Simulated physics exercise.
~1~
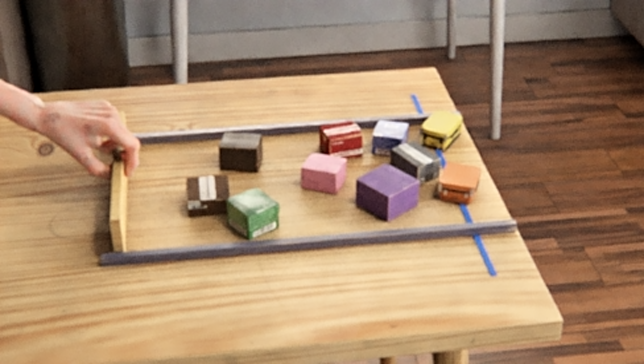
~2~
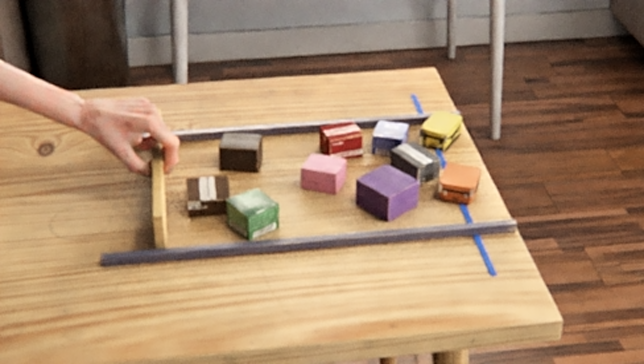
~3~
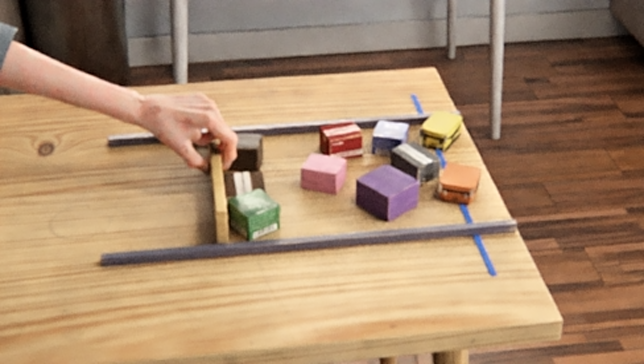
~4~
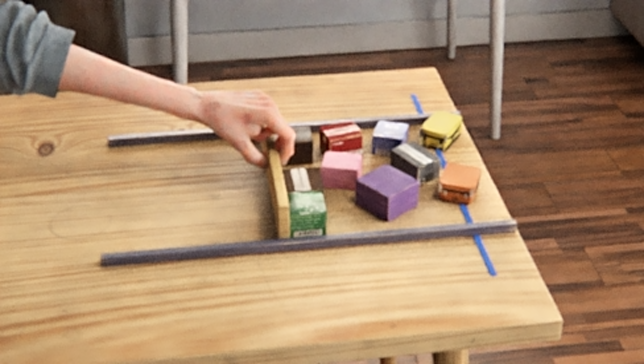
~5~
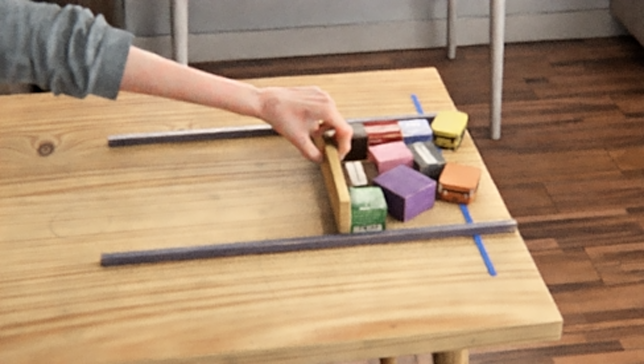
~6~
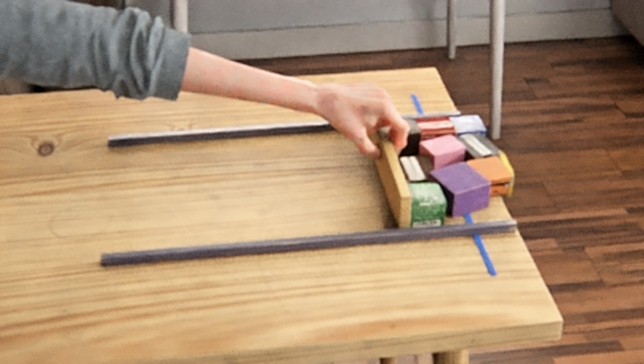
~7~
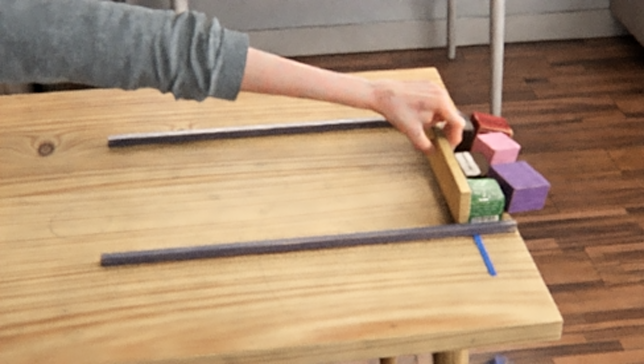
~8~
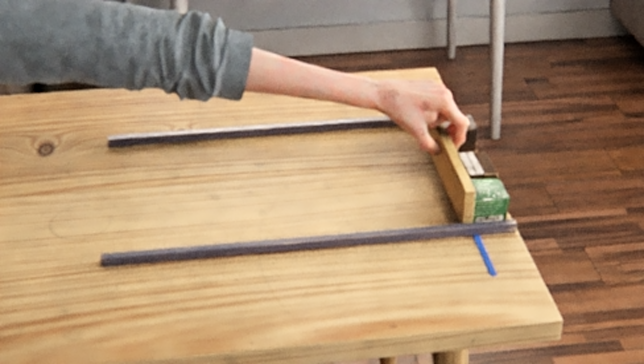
The clip opens on a wooden table where a hand holds an upright board at the left of a channel between two dark rails, with colourful little boxes scattered ahead of it. The hand slides the board right, gathering the dark, brown-and-white and green boxes first. It keeps pushing until the pink, purple, red and other boxes bunch together and move over the blue tape. At the table's end, the boxes spill over the edge, the red, pink and purple ones among the later to go. The board stops there, with the green box and a couple of dark ones still perched against it.
